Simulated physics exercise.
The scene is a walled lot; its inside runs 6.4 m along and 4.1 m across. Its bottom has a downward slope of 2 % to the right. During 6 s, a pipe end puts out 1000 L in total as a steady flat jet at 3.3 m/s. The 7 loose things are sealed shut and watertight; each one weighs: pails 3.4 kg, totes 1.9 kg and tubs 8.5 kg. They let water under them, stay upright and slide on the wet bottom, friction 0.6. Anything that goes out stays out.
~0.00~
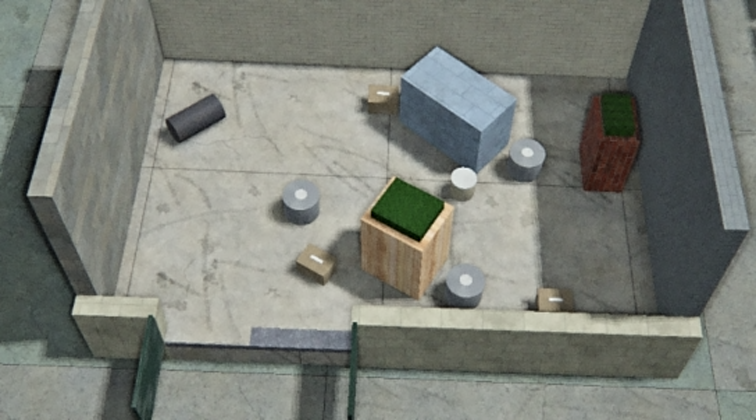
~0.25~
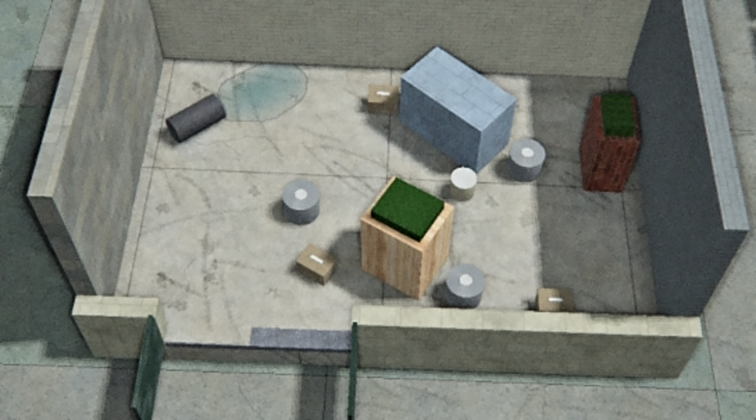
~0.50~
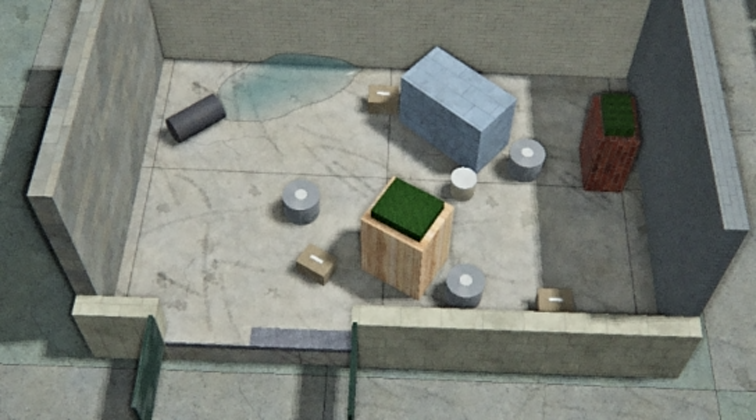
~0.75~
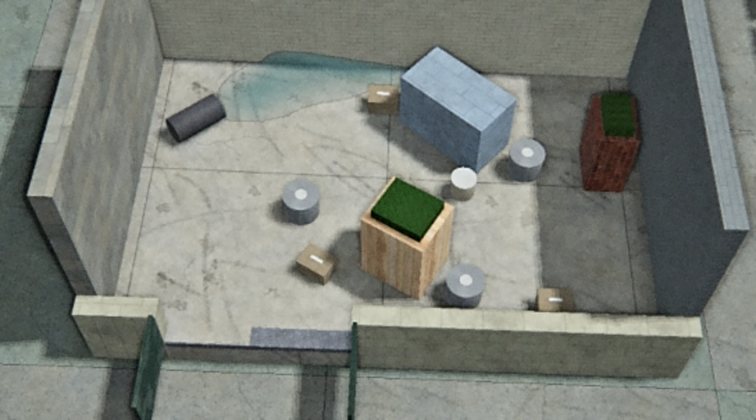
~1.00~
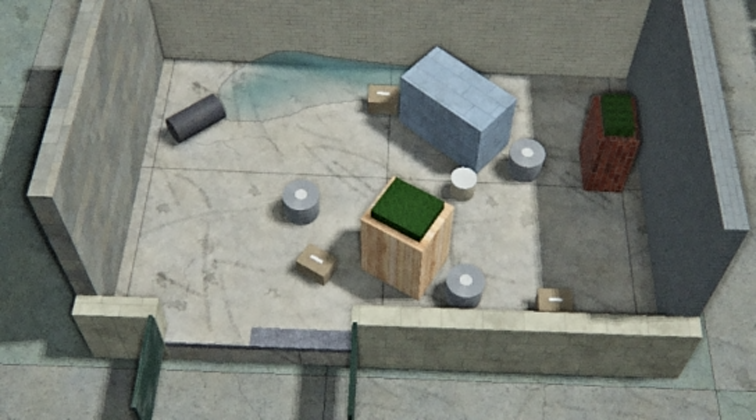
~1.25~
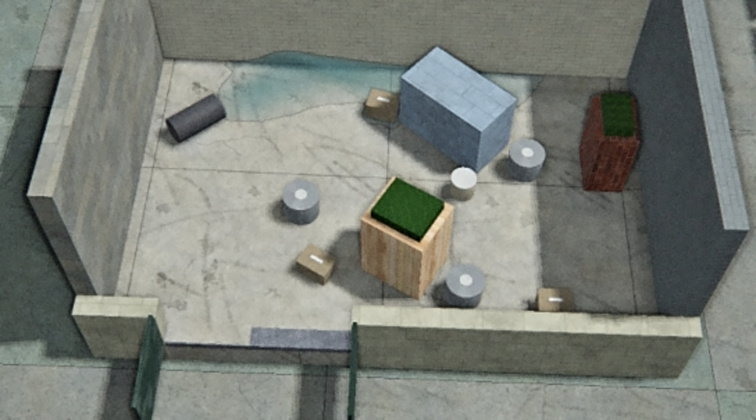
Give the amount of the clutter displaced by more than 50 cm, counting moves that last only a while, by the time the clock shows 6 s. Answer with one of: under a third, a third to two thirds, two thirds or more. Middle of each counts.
Under a third.
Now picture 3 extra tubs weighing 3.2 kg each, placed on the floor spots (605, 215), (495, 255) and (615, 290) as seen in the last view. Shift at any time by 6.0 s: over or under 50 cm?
In order: Greater, smaller and greater.
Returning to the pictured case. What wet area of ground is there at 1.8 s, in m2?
Roughly 5.0 m2.
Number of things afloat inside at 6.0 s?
Just then, the number is 1.
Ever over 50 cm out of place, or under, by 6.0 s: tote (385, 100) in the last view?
My call is that it tops the mark.
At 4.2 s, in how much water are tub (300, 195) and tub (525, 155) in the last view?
Roughly 1 and 1 cm.
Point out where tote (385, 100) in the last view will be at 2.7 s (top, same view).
Close to pixel (354, 125).
After 1.8 s 0 of 7 are over 50 cm from their spots; 0 afloat.
After 2.7 s 1 of 7 are over 50 cm from their spots; 0 afloat.
After 4.2 s 1 of 7 are over 50 cm from their spots; 0 afloat.
After 6.0 s 1 of 7 are over 50 cm from their spots, and 1 have been at some point; 1 afloat.
